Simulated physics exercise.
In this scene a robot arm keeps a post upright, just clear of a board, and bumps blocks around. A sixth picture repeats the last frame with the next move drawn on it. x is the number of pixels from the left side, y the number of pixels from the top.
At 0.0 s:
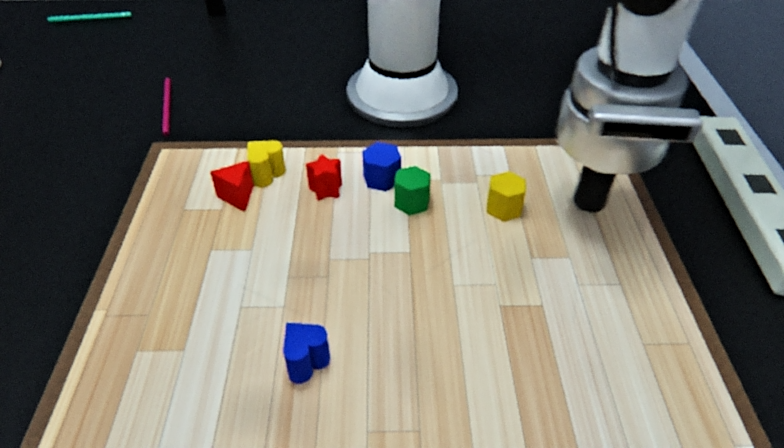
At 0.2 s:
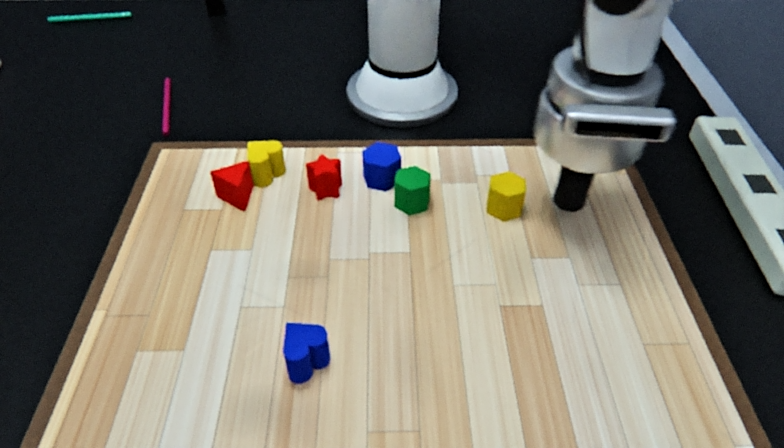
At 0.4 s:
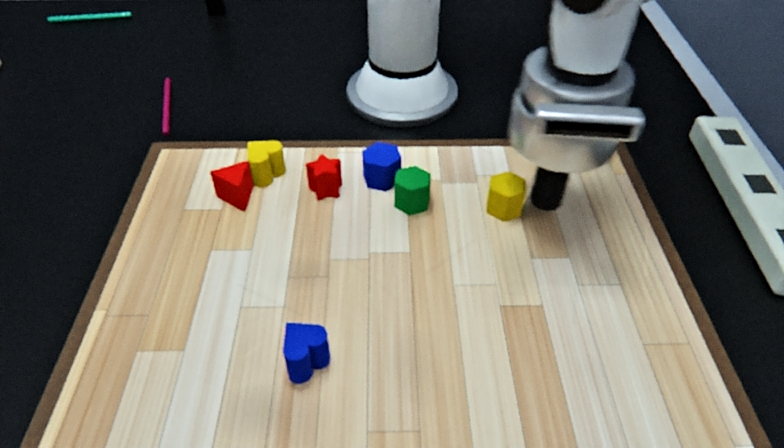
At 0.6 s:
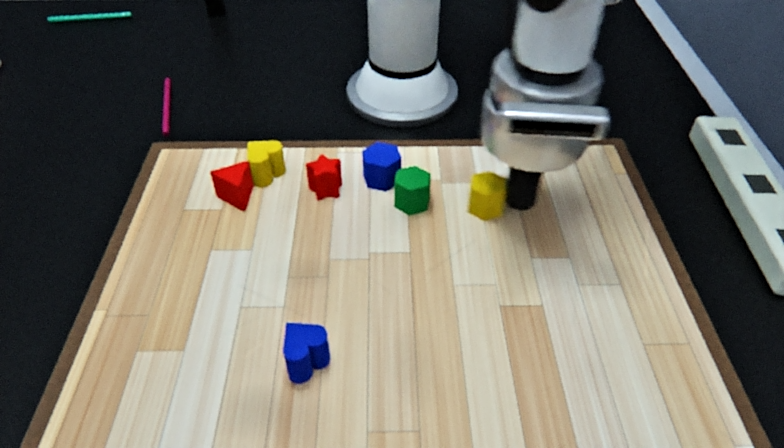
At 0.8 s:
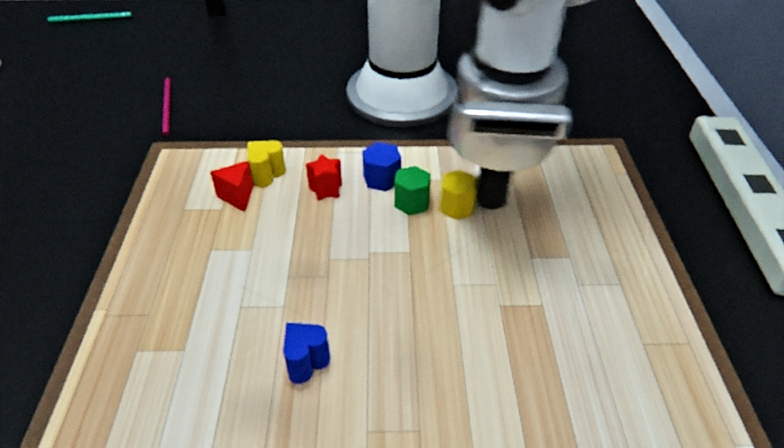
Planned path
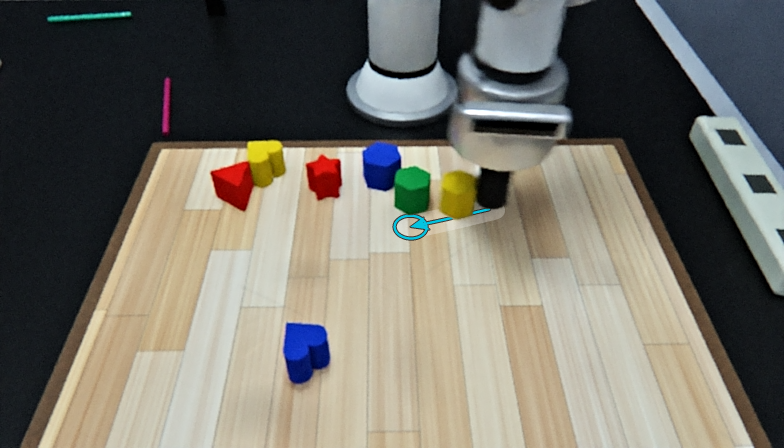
A robot arm moved left over the wooden board, its dark post reaching the yellow hexagonal block and pushing it left toward the green one, while the other blocks stayed still.
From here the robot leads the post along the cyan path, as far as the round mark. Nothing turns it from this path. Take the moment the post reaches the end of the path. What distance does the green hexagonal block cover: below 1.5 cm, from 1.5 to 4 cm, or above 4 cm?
Goes over 4 cm.
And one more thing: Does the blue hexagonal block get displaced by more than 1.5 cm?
No, that is not how it ends up.
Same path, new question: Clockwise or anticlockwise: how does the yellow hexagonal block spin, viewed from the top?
Viewed from the top, it goes clockwise.
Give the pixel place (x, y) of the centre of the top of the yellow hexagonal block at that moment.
Pixel (381, 189).
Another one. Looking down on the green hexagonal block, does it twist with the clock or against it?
Top view: Clockwise.
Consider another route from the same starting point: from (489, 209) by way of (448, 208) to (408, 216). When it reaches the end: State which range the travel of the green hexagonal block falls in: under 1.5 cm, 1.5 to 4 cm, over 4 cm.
Over 4 cm.
Drawn move, in a line from (489, 209) to (411, 227).
What follows on the original path. Halfway along, post (451, 208); blue hexagonal block (378, 152), turned 15° clockwise; green hexagonal block (387, 175), turned 20° clockwise; yellow hexagonal block (419, 185), turned 20° clockwise.
At the end, post (411, 217); blue hexagonal block (375, 151), turned 35° clockwise; green hexagonal block (357, 172), turned 35° clockwise; yellow hexagonal block (381, 189), turned 35° clockwise.
